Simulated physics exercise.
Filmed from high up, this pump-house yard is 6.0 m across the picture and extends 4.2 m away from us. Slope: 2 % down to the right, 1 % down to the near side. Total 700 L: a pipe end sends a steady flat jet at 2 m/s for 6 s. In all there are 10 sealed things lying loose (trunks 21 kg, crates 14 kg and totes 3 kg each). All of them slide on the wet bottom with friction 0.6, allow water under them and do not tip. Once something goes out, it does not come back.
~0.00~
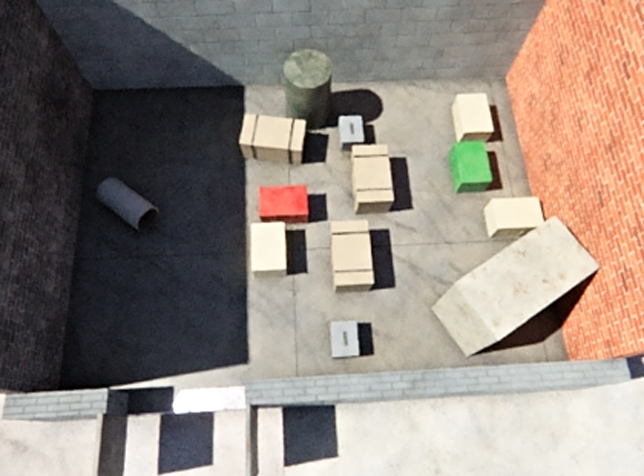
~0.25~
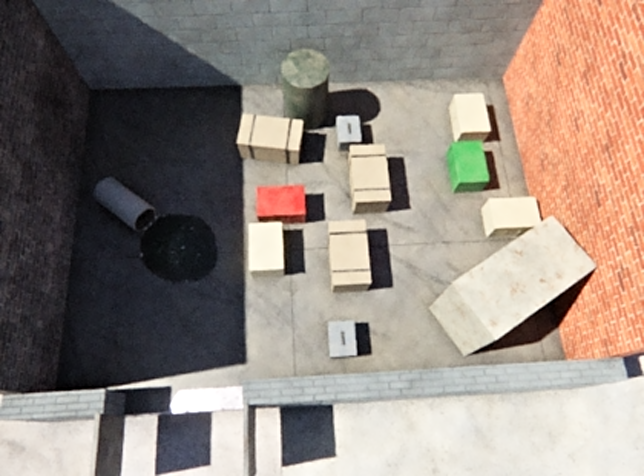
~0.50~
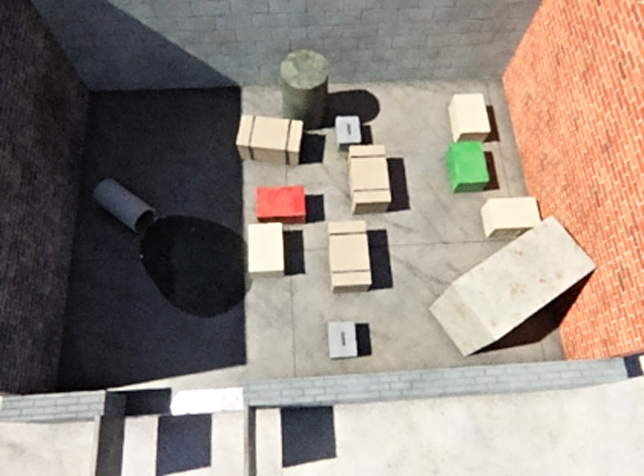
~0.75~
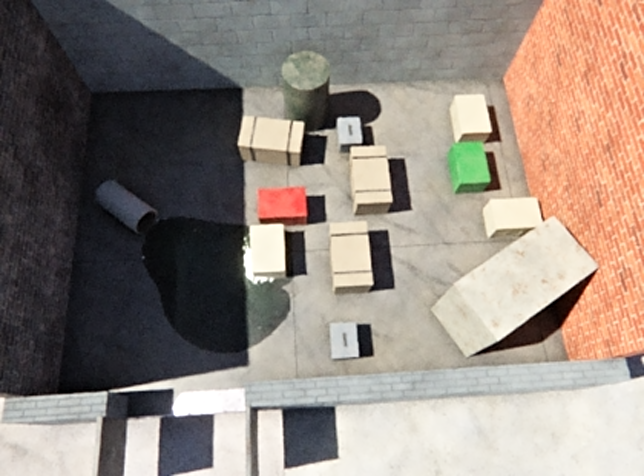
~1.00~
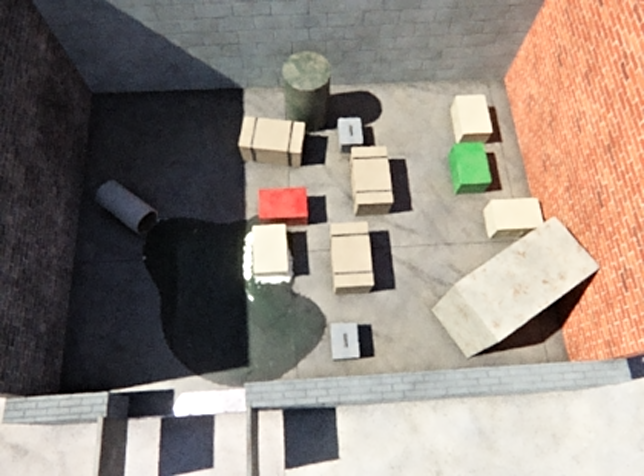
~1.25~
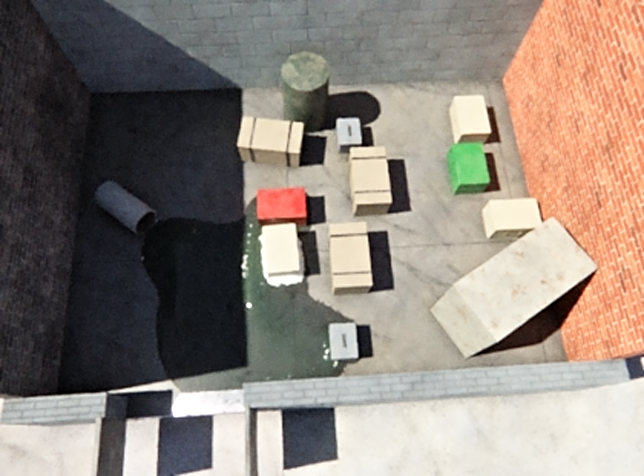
Dark water spreads from the pipe across the yard floor and shifts a pale crate slightly.
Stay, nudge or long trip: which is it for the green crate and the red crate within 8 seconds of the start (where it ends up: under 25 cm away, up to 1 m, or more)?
As for the green crate, it stays virtually put, and the red crate stays virtually put.
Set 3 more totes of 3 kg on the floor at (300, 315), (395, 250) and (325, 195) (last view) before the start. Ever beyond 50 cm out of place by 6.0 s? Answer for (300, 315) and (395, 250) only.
One by one: A bigger shift, a bigger shift.
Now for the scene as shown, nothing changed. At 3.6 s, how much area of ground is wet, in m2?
Somewhere about 9.0 m2, give or take.
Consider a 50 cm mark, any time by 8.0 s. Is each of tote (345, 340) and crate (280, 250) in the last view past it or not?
The first one tops the mark and the second one tops the mark.
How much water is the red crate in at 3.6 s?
2 cm or so.
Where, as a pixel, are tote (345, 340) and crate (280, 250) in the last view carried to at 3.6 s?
Around (412, 295) and (331, 251).
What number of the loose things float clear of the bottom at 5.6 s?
At that instant the tally stands at 1.
After 1.8 s the green crate is near (471, 163), 0.0 m from its start, aground; the red crate is near (281, 203), 0.0 m from its start, aground; 0 of 10 are out; 0 afloat.
After 3.6 s the green crate is near (471, 163), 0.0 m from its start, aground; the red crate is near (281, 203), 0.0 m from its start, aground; 0 of 10 are out; 0 afloat.
After 5.6 s the green crate is near (471, 163), 0.0 m from its start, aground; the red crate is near (281, 203), 0.0 m from its start, aground; 0 of 10 are out; 1 afloat.
After 8.0 s the green crate is near (471, 163), 0.0 m from its start, aground; the red crate is near (281, 203), 0.0 m from its start, aground; 0 of 10 are out; 2 afloat.
